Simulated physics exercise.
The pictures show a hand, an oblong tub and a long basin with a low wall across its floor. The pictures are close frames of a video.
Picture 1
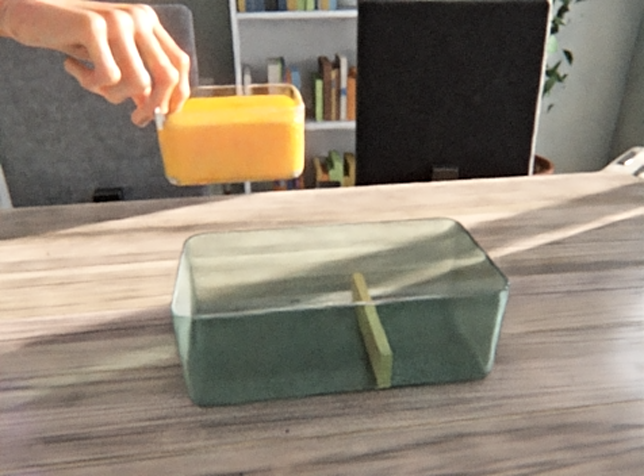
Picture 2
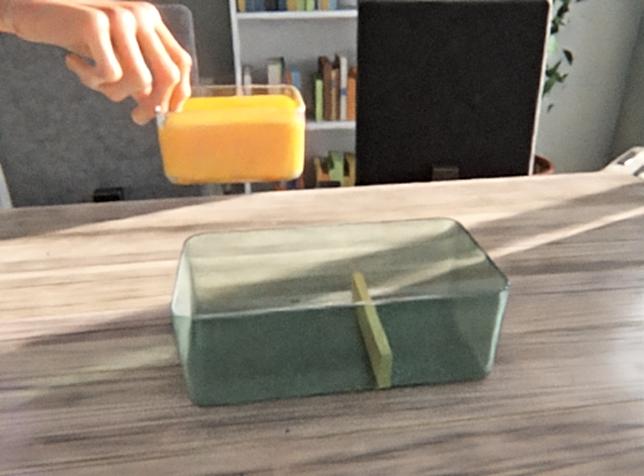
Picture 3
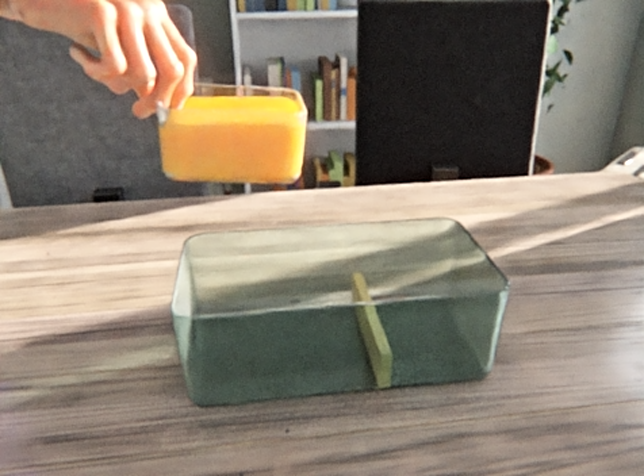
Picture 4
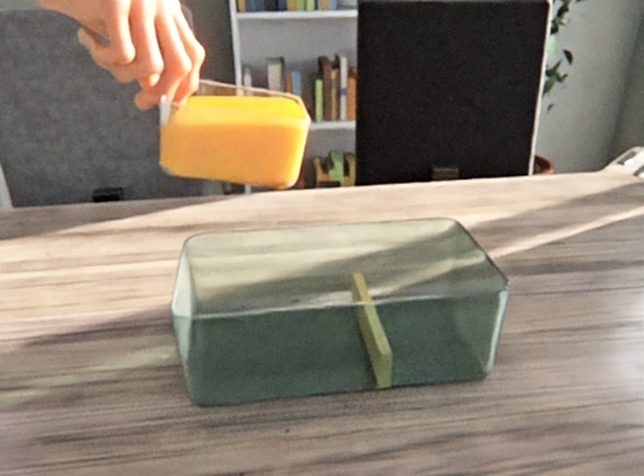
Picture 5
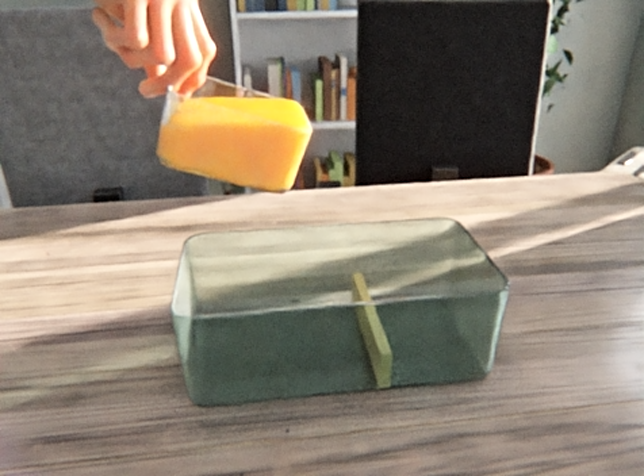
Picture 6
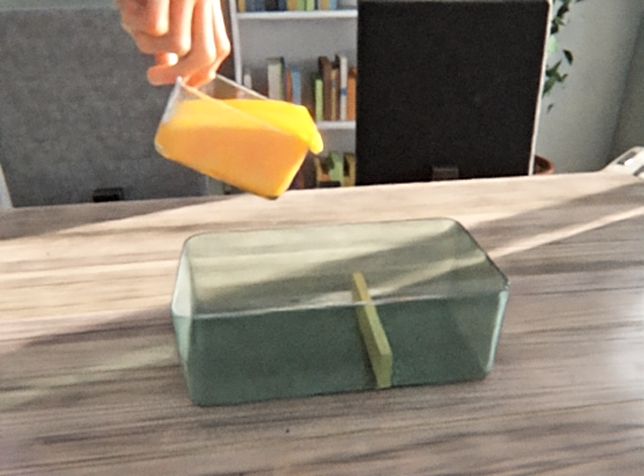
A hand held a clear oblong tub of orange liquid above a long greenish basin with a low wall across its floor, then tilted it steadily to the right until some liquid slipped over the edge.
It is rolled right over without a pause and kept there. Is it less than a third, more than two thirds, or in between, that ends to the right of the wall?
It comes to between a third and two thirds.
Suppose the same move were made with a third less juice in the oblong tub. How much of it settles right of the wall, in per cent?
Some 15 per cent.
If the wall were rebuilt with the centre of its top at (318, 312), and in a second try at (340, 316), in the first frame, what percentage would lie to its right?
Near 85 % and 75 %.
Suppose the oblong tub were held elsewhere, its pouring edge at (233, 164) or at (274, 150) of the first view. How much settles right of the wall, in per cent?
About 5 and 5 per cent.
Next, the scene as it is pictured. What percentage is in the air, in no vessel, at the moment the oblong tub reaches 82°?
Close to 40 per cent.
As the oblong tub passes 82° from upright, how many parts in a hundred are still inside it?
It comes to 25 per cent or so.
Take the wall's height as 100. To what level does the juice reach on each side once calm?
Near 20 on the left, 40 on the right.
A moment on, the oblong tub is tipped on its side and 25 per cent is still to pour, 9 is left of the wall and 25 right of it.
Next, the oblong tub is tipped on its side and 6 per cent is still to pour, 36 is left of the wall and 51 right of it.
Then the oblong tub is tipped on its side and 1 per cent is still to pour, 46 is left of the wall and 50 right of it.
Later the oblong tub is tipped on its side and 0 per cent is still to pour, 48 is left of the wall and 51 right of it.
Finally, 48 per cent lies left of the wall, 51 right of it and 2 outside.
